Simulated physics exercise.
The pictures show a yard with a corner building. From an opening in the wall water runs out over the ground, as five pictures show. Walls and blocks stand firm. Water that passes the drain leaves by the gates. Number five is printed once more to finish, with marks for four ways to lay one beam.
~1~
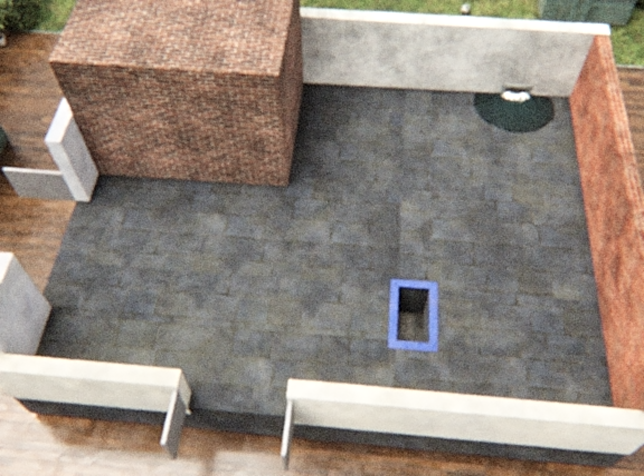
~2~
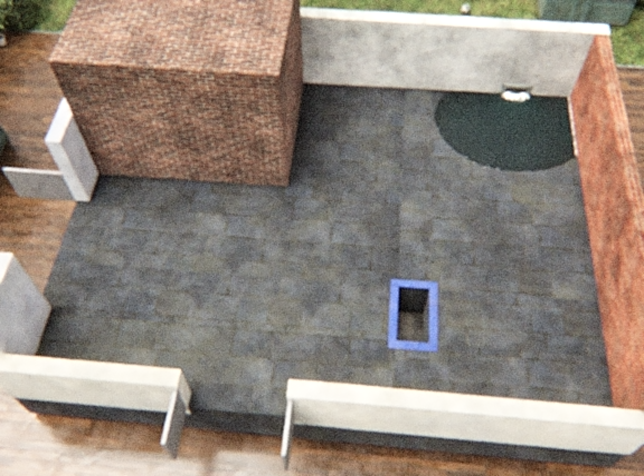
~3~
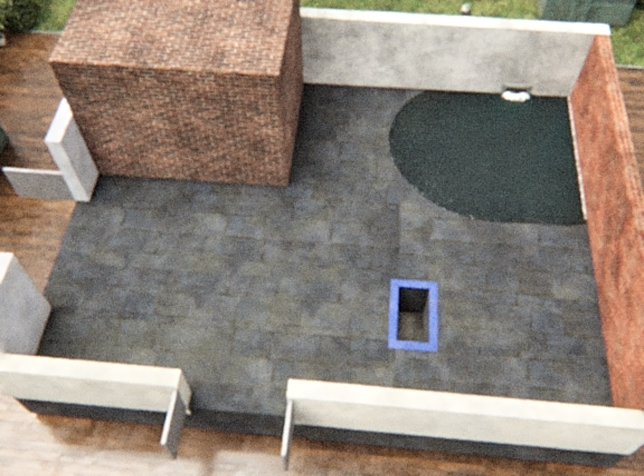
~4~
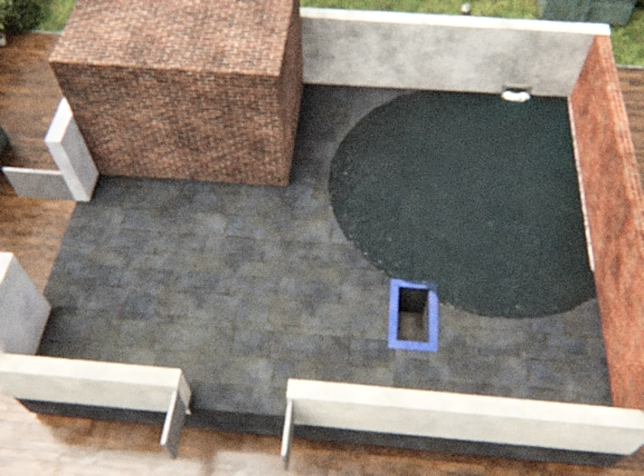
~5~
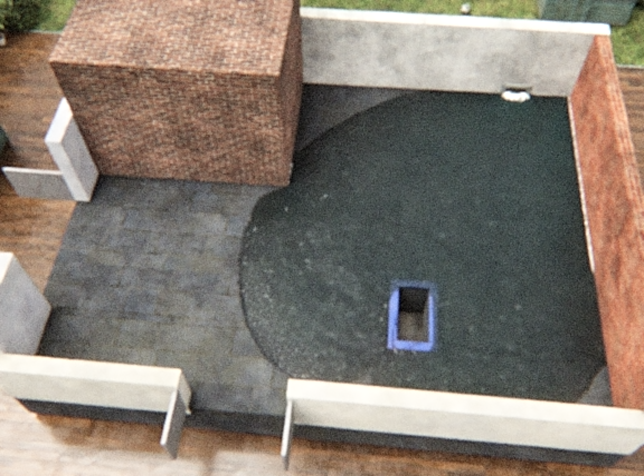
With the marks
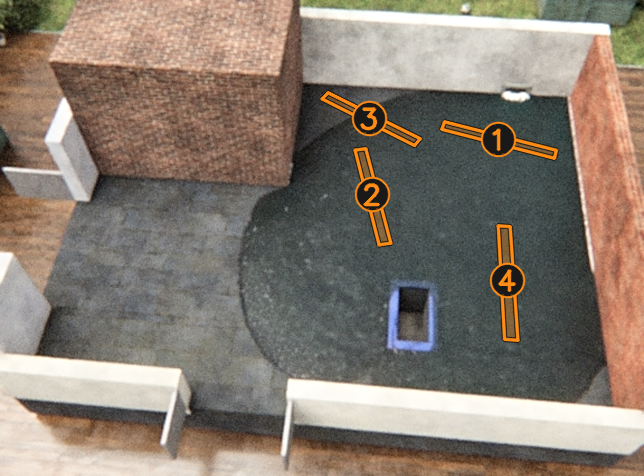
A dark, wet patch spread from the outlet at the back right wall across the paved yard, widening past the brick building's corner and surrounding the blue-framed drain, where water began going in.
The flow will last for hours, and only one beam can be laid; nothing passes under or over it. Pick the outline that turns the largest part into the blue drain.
2 works best here.
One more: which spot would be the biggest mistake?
Here it is spot 1.
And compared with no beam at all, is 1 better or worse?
Worse.
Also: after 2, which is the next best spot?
That is spot 3.
On the marked copy, 1 from (443, 125) to (555, 154); 2 from (360, 149) to (384, 243); 3 from (325, 95) to (417, 142); 4 from (511, 339) to (504, 226).
With 1, about 11 % of the stream goes into the blue drain, about 87 % out by the gates.
With 2, about 43 % of the stream goes into the blue drain, about 51 % out by the gates.
With 3, about 26 % of the stream goes into the blue drain, about 70 % out by the gates.
With 4, about 18 % of the stream goes into the blue drain, about 79 % out by the gates.
